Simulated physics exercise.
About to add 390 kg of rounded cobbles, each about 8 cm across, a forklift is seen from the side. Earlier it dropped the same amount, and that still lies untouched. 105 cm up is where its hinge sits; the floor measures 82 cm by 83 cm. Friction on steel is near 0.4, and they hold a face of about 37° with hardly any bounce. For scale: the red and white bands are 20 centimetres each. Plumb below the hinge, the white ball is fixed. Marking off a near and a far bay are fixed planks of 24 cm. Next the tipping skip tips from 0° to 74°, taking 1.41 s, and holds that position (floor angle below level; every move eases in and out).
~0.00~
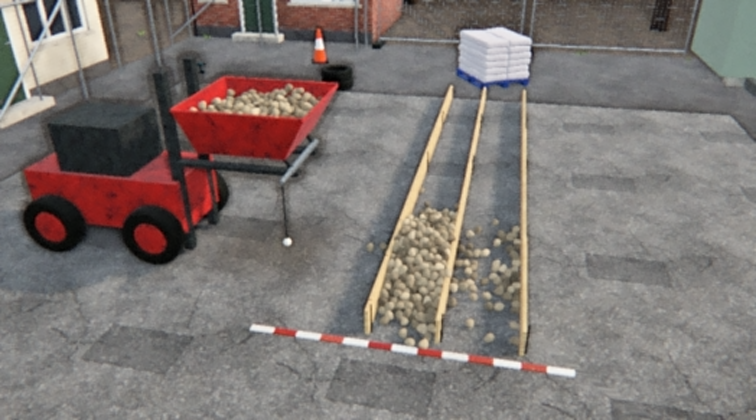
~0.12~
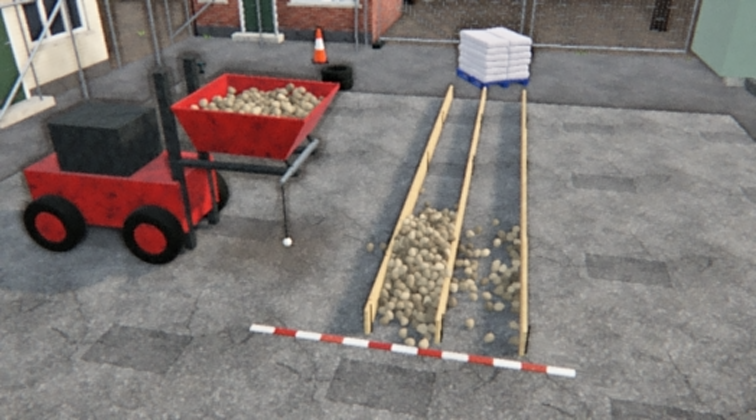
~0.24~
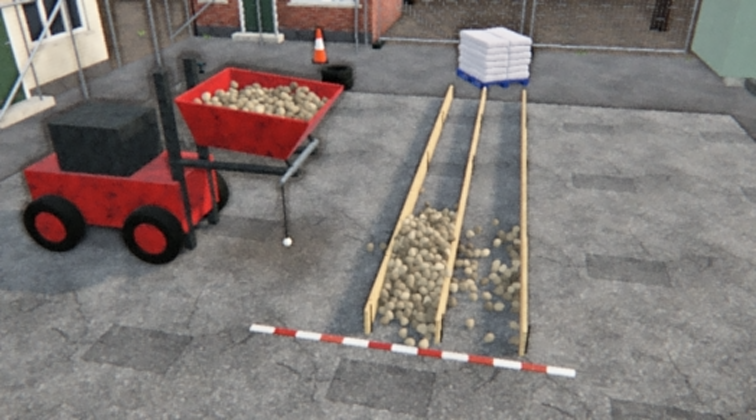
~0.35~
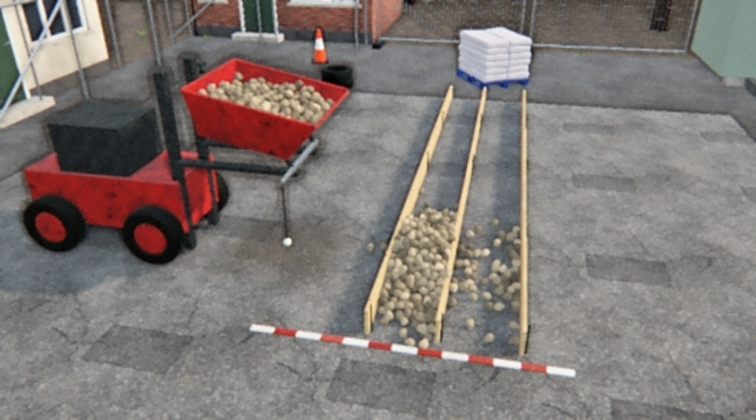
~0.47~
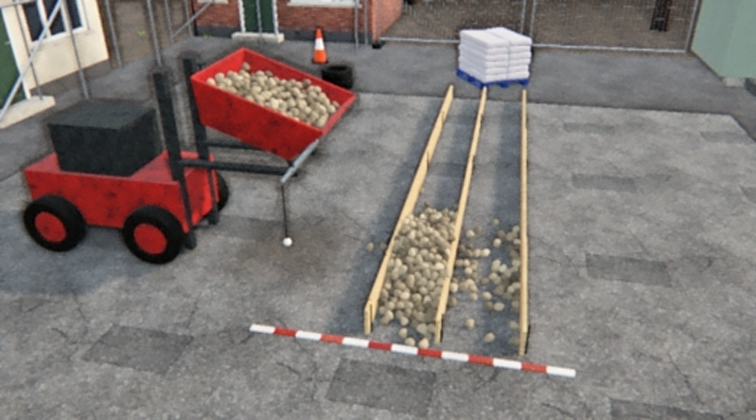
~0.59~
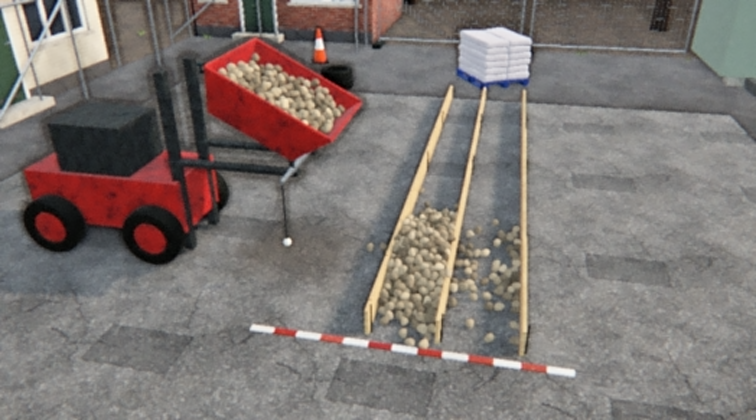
A red skip full of rounded, pale brown stones, carried on a small red forklift at the left, starts level and tilts steadily down to the right, its stones shifting inside. The fixed view looks down on a grey paved yard with brick buildings and fencing behind. Wooden boards form two bays holding earlier stones, mostly in the nearer one, by a red-and-white pole, white bags and an orange cone.
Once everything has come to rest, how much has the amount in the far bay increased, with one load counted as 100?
About 14 per cent.
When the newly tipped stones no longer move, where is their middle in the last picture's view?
Middle: Approx. (398, 254) px.
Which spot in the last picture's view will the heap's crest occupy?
Roughly at (416, 229).
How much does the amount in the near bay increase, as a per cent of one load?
Roughly 40 in a hundred of a load.
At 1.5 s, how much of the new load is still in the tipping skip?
70 %.
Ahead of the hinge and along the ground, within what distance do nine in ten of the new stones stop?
Roughly 160 cm ahead of it.
After 1.1 s the floor is at 63°; in per cent of one load, 100 in the tipping skip, 0 short of the bays, 89 in the near bay, 10 in the far bay; the foremost stones are at (516, 284).
After 1.5 s the floor is at 74°; in per cent of one load, 70 in the tipping skip, 11 short of the bays, 108 in the near bay, 10 in the far bay; the foremost stones are at (516, 284).
After 1.9 s the floor is at 74°; in per cent of one load, 37 in the tipping skip, 15 short of the bays, 133 in the near bay, 16 in the far bay; the foremost stones are at (516, 284).
After 4.3 s the floor is at 74°; in per cent of one load, 0 in the tipping skip, 46 short of the bays, 129 in the near bay, 24 in the far bay; the foremost stones are at (517, 277). Net gain in the far bay, 14.
